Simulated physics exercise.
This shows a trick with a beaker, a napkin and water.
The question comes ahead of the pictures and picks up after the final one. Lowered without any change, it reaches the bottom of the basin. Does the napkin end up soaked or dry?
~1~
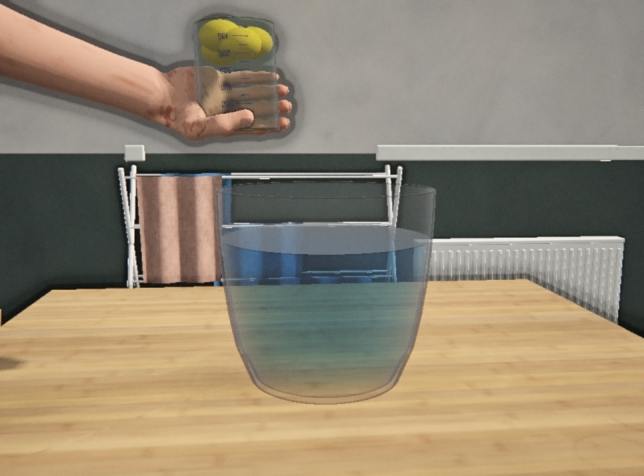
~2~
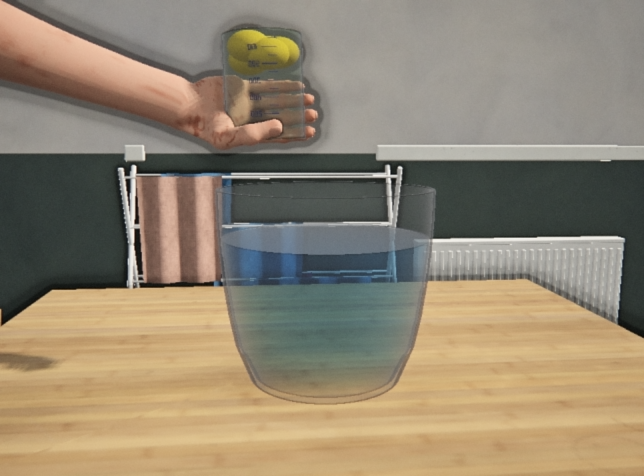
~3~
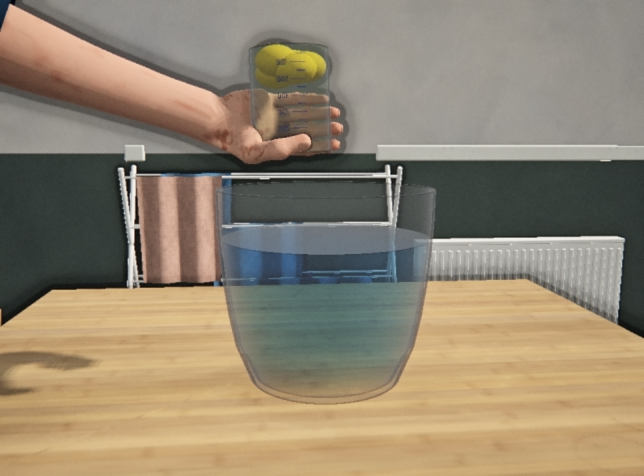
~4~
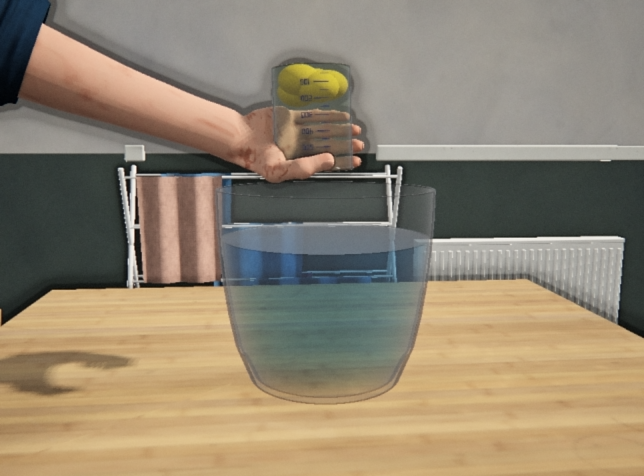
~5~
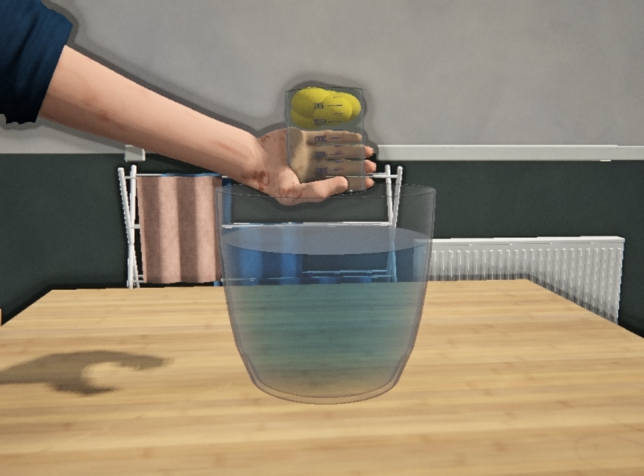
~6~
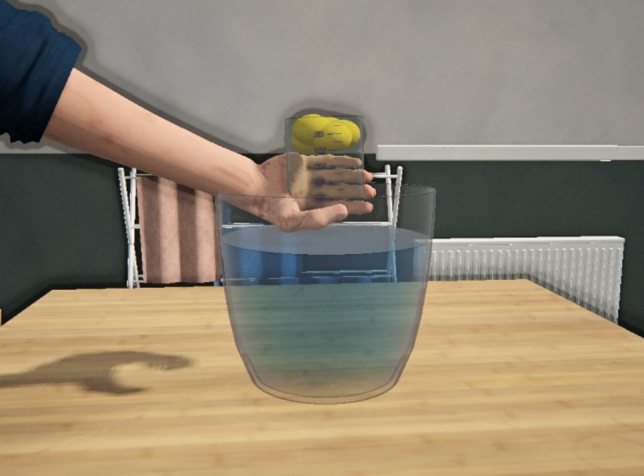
It ends up dry.
Soon after, the beaker enters the water.
Later, air is trapped inside and holds the level down.
In the end, the beaker is under, still full of air, and the napkin is dry.
